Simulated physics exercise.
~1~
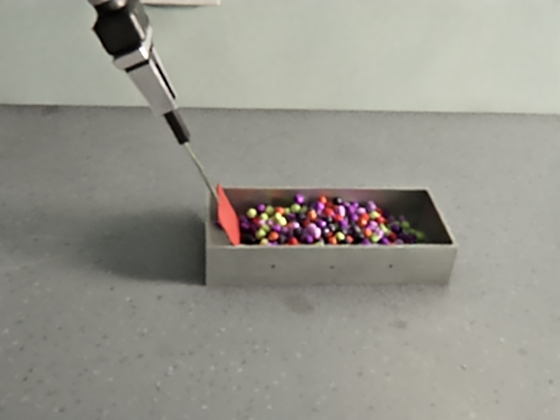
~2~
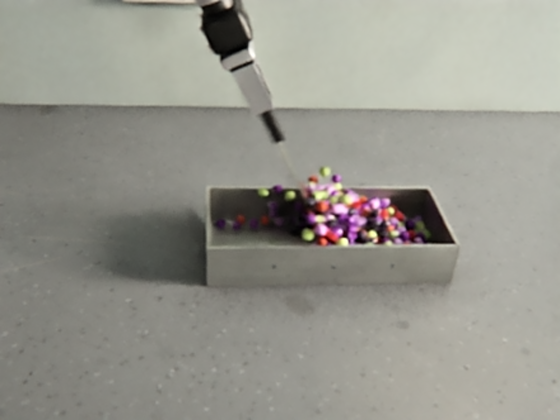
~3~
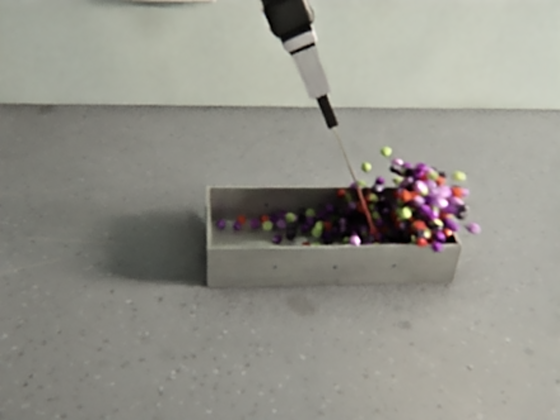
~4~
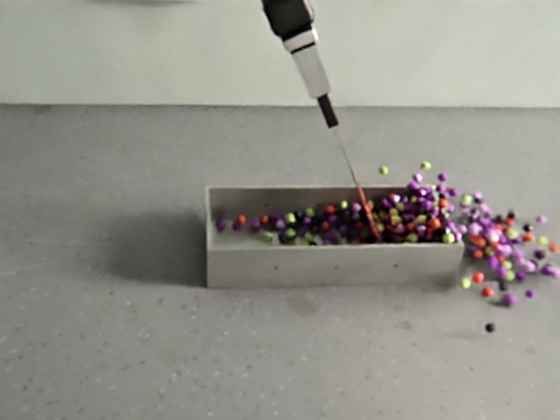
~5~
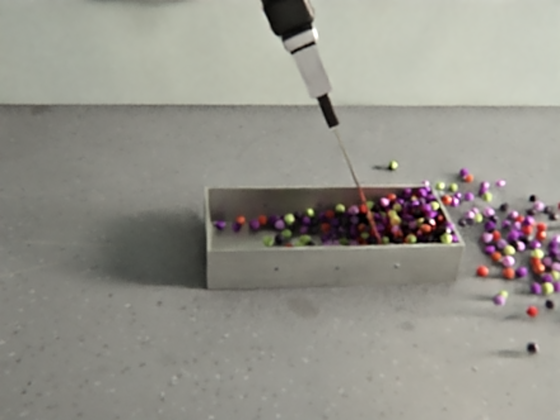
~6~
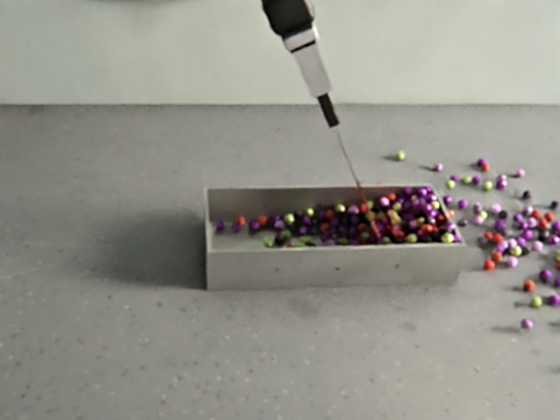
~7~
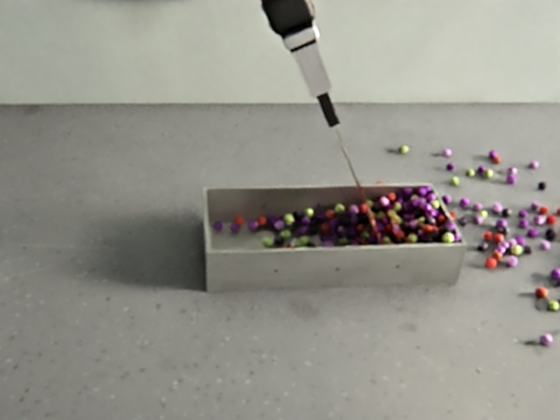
To begin with, a robot arm holds a thin red paddle at the left end of a grey trough filled with small round sweets in purple, red, green and black. The paddle sweeps right through the trough, pushing the sweets into a heap ahead of it. It stops toward the right end, and the heap surges up and spills over the end wall. Sweets scatter and roll across the grey surface to the right while the paddle stays put. Finally, most of the sweets remain in the trough, piled toward the right, with many others strewn outside.
